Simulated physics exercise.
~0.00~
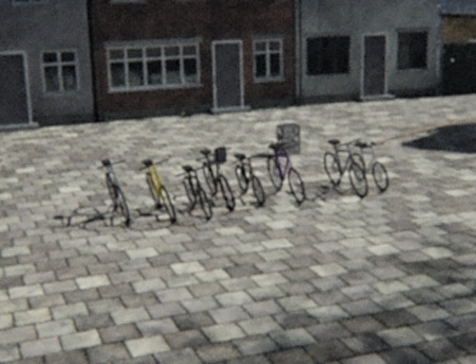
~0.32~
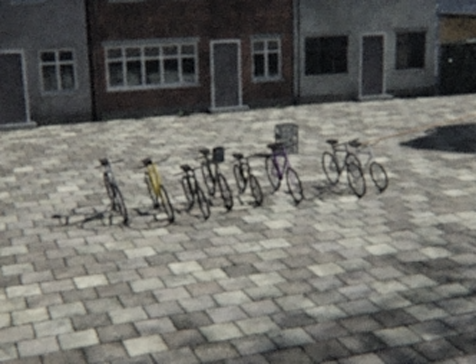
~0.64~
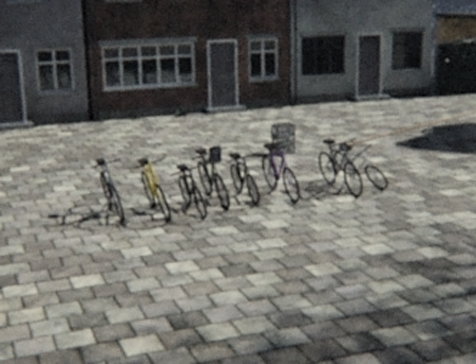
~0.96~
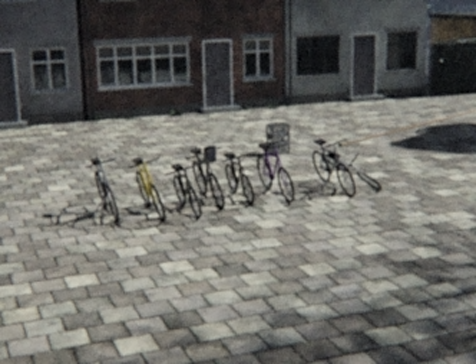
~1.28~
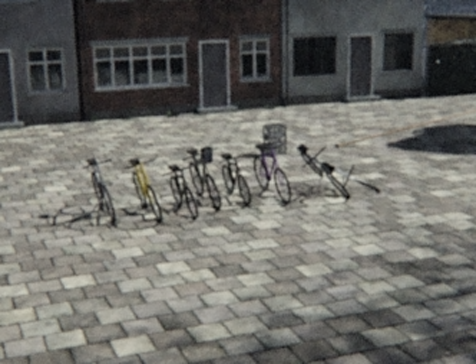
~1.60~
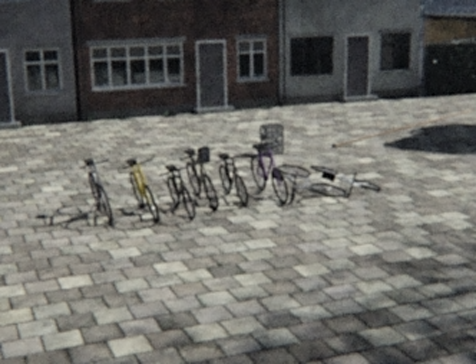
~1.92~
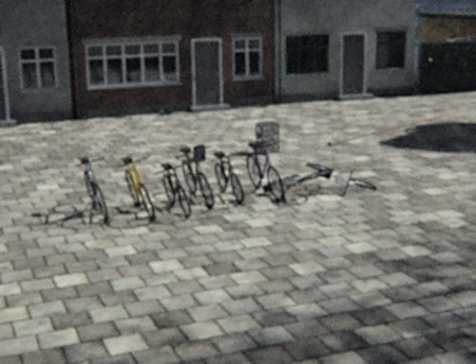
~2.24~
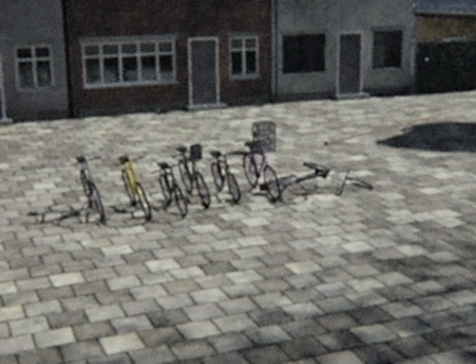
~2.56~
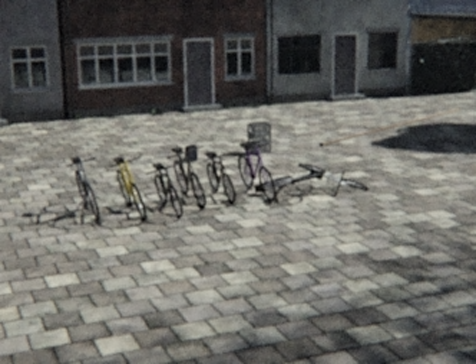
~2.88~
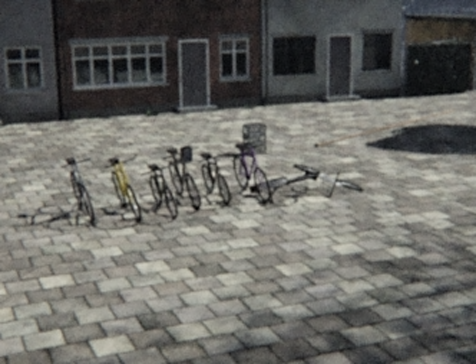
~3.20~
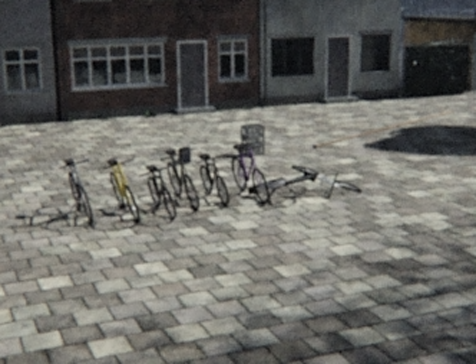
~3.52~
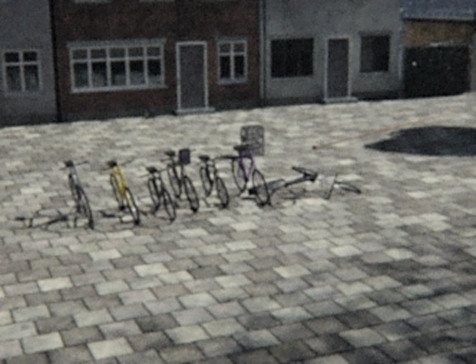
Bicycle at the right end of a parked row toppling with its neighbour onto pale paving, the yellow and purple ones staying upright.
